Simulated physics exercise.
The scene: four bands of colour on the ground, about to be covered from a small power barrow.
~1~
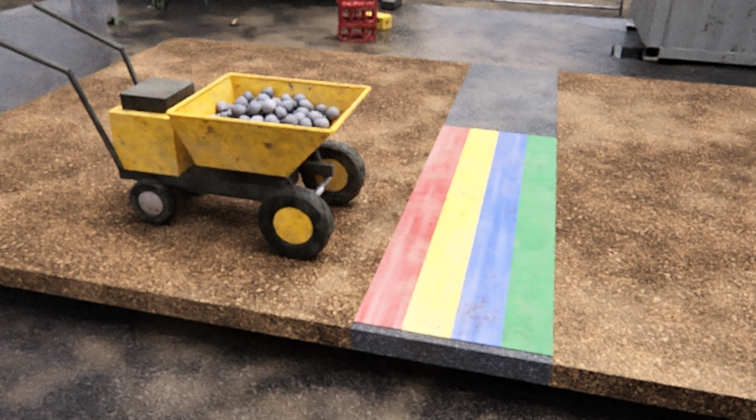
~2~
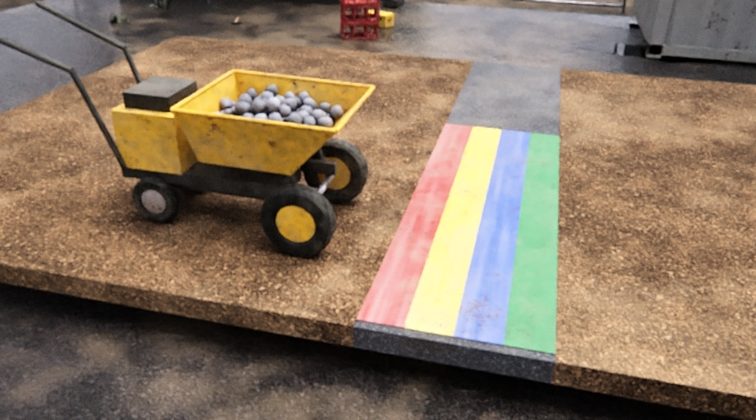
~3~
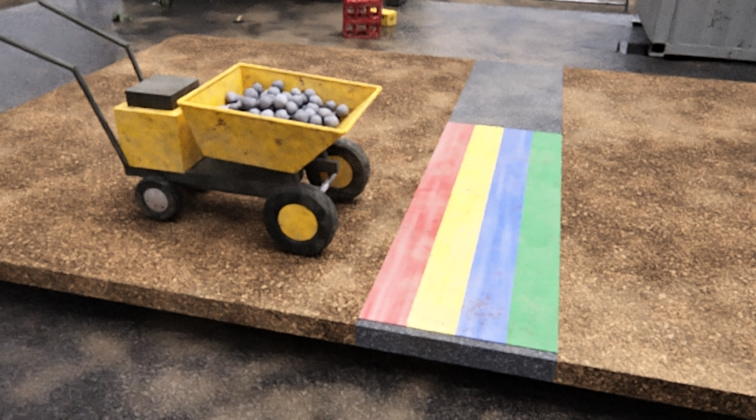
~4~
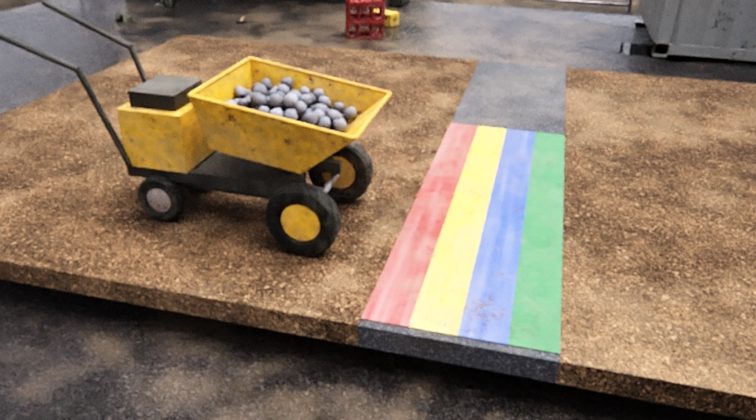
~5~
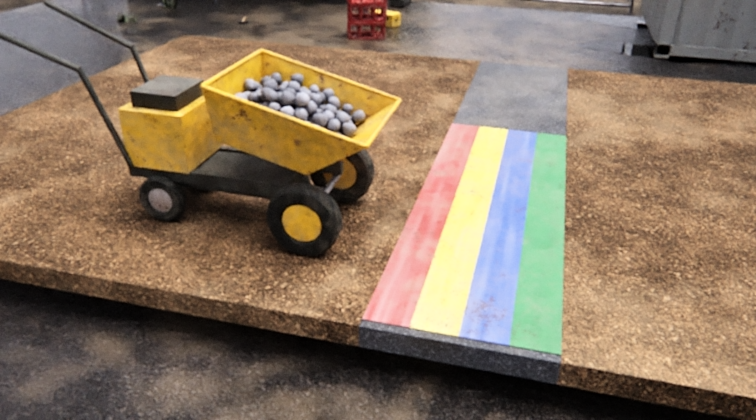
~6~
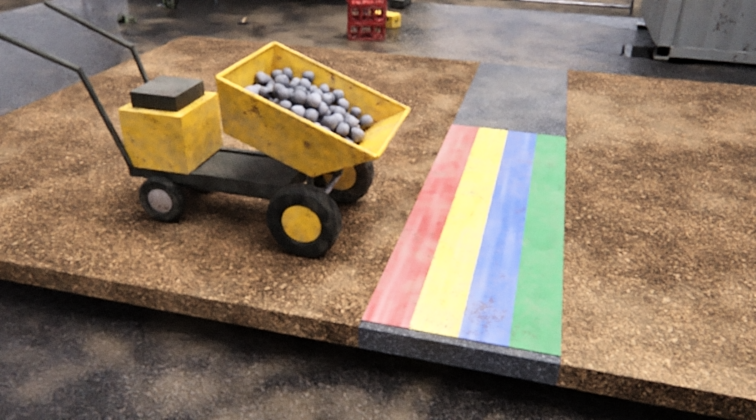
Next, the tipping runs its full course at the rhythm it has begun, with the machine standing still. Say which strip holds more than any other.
The yellow one gets the largest share.
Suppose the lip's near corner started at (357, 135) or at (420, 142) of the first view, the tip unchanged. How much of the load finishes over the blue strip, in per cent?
Near 30 % and 20 %.
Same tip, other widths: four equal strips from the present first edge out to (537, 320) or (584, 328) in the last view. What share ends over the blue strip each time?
Roughly 20 per cent, and 20 per cent.
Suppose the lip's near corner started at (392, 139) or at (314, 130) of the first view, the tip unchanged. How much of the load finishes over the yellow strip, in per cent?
Roughly 0 per cent, and 30 per cent.
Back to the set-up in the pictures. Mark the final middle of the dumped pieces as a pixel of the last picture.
Close to (471, 241).
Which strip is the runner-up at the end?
The runner-up: The blue one.
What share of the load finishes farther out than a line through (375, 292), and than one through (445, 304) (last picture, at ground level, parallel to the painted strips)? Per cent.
First some 90, then 50 per cent.
Just after the last frame, skip tipped steeply; every one in the skip.
A moment on, skip tipped right over; the larger part in the skip; about a tenth over the red strip; about a tenth over the yellow strip.
Further on, skip tipped right over; roughly a quarter in the skip; about a tenth over the red strip; roughly a third over the yellow strip; roughly a quarter over the blue strip; about a tenth over the green strip; just a few off the paint.
When it is over, skip tipped right over; about a tenth in the skip; about a tenth over the red strip; roughly a third over the yellow strip; roughly a quarter over the blue strip; about a tenth over the green strip; about a tenth off the paint.
